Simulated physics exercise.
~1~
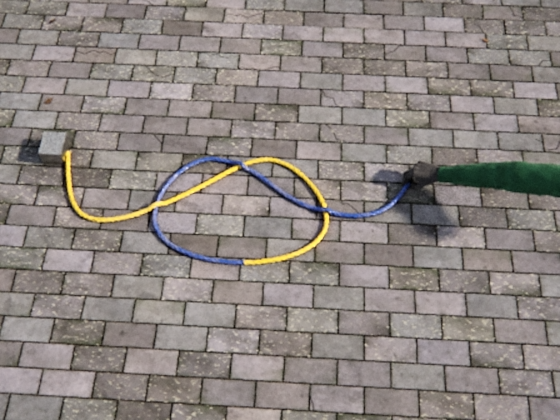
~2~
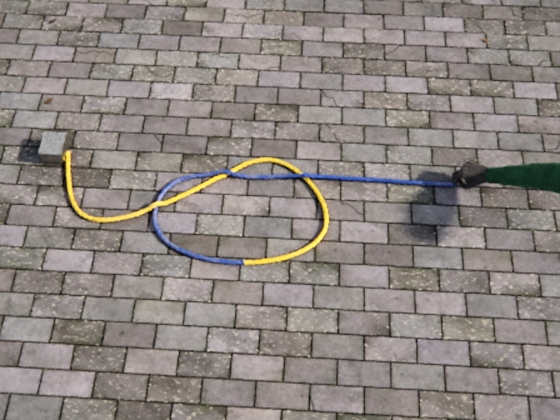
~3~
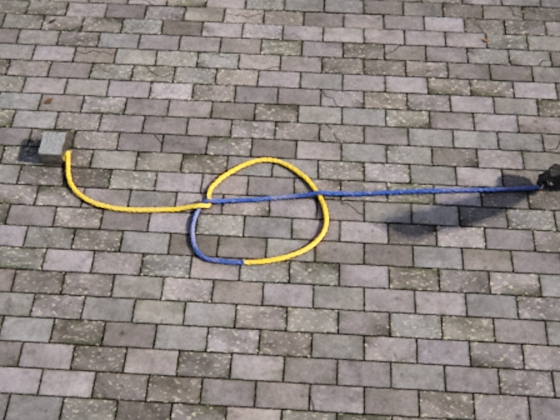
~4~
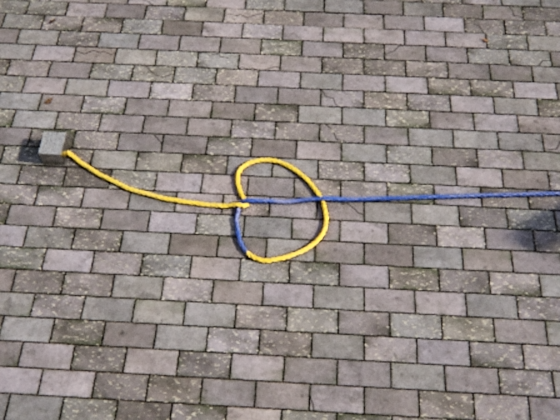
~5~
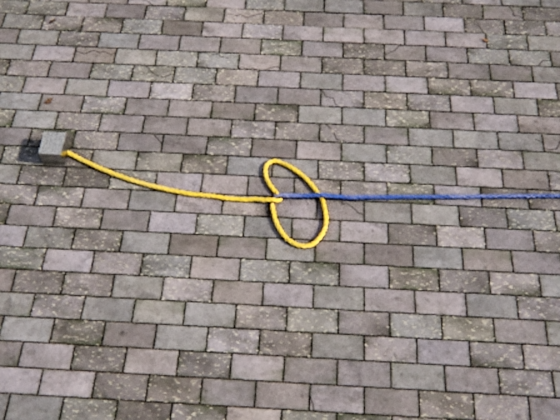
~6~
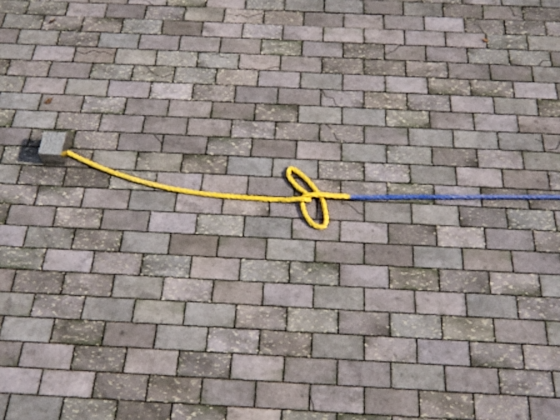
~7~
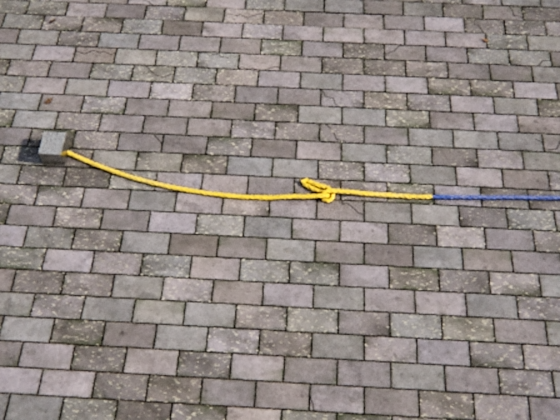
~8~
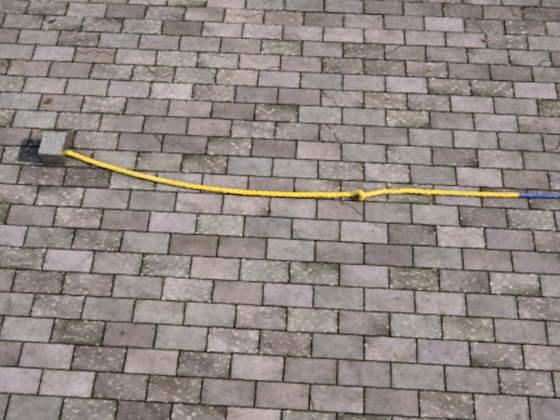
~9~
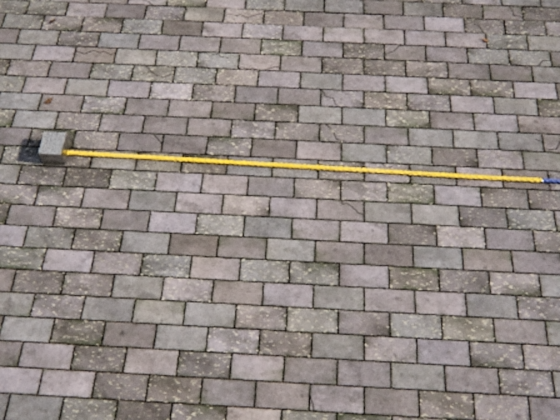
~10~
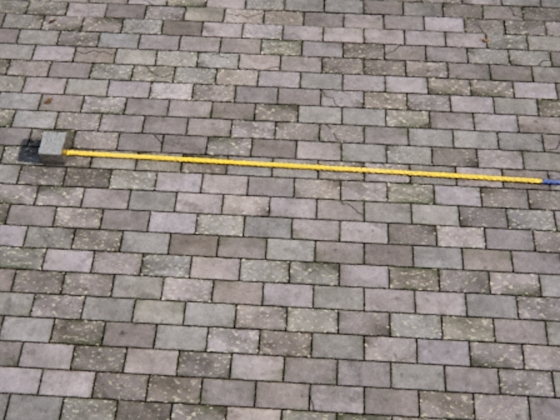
A yellow and blue rope, looped over itself on grey paving and held at the left by a small block, is pulled to the right by a green-sleeved arm; its loops shrink and slip out, leaving it straight, taut and free of knots.
